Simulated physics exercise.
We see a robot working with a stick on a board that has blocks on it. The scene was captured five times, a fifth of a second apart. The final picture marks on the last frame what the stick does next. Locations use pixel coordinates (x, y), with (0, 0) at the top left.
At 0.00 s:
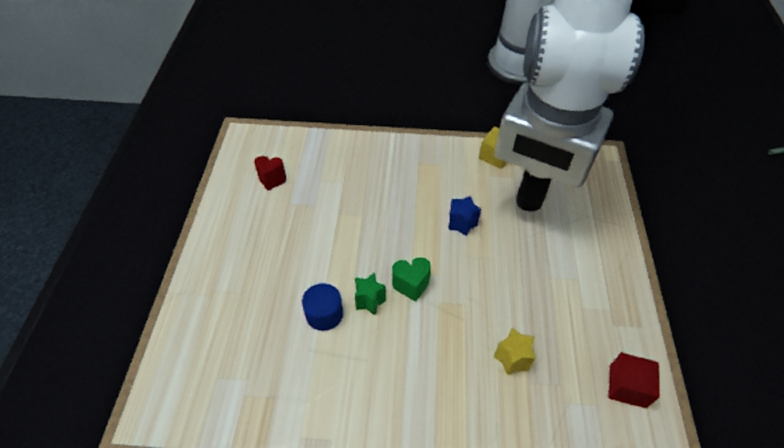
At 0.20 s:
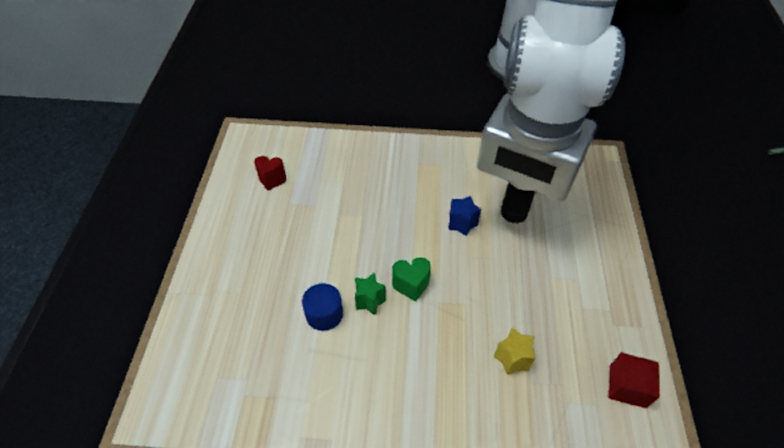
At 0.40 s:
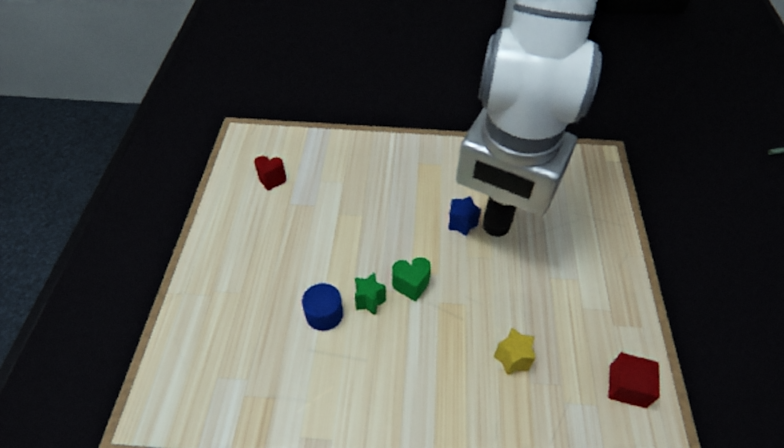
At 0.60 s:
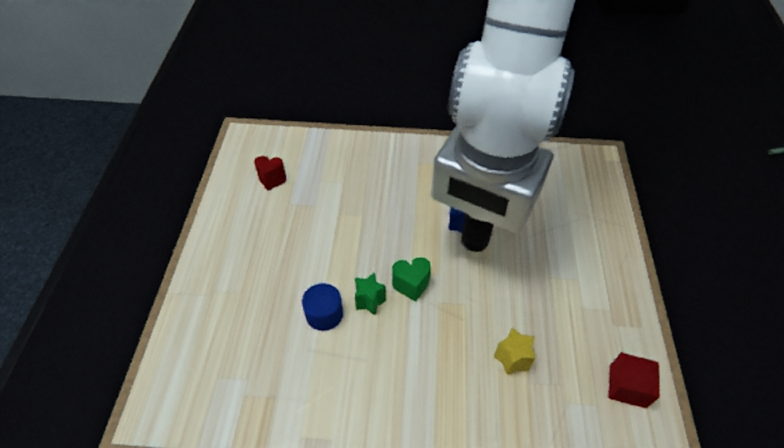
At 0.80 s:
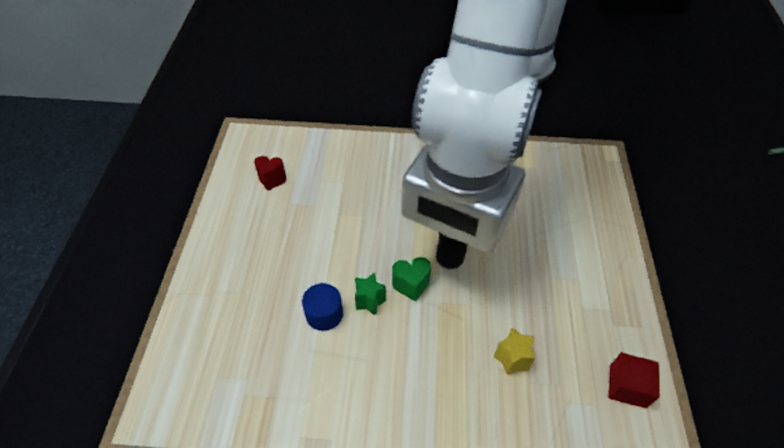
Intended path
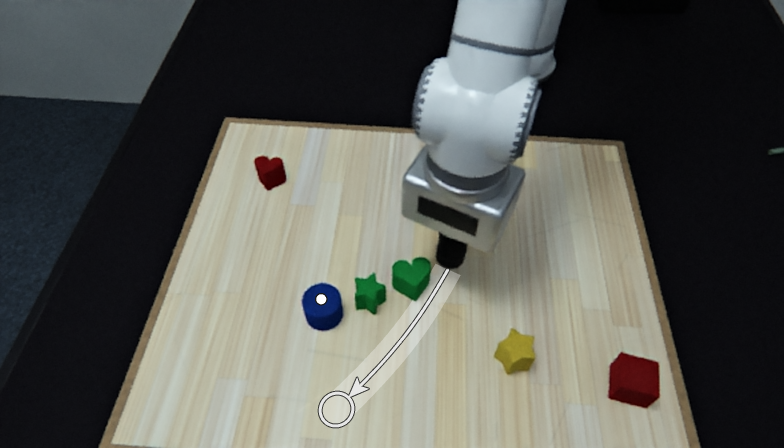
The robot arm moved its black stick down and to the left across the wooden board, passing the blue star and coming close to the green heart, while the colored blocks stayed still.
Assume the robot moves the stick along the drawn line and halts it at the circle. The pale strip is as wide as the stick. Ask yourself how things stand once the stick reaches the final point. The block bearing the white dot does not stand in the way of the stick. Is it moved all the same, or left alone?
It barely shifts, if at all.
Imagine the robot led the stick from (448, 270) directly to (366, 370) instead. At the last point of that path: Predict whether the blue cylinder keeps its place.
That block is shifted.
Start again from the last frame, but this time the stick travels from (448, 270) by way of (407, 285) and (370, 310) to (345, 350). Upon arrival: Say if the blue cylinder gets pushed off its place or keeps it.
The blue cylinder is moved.
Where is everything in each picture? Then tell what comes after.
Stick's lower end at (529, 202); blue cylinder at (321, 299); green star-shaped block at (369, 286); green heart-shaped block at (412, 269), in the first picture.
Stick at (514, 214); blocks still, in the second picture.
Stick at (496, 227); blocks still, in the third picture.
Stick at (475, 241); blocks still, in the fourth picture.
Stick at (450, 258); blue cylinder at (321, 299); green star-shaped block at (369, 286); green heart-shaped block at (412, 269), in the fifth picture.
Drawn move, from (448, 270) through (420, 314) and (383, 361) to (337, 409); the dot is on the blue cylinder.
What follows on the original path. One third of the way, stick at (421, 304); green star-shaped block at (358, 286); green heart-shaped block at (391, 283), turned 65° clockwise.
Two thirds of the way, stick at (383, 352); green star-shaped block at (357, 286); green heart-shaped block at (390, 284), turned 70° clockwise.
At the end, stick at (335, 401); blue cylinder still; green star-shaped block at (357, 286); green heart-shaped block at (390, 284), turned 70° clockwise.
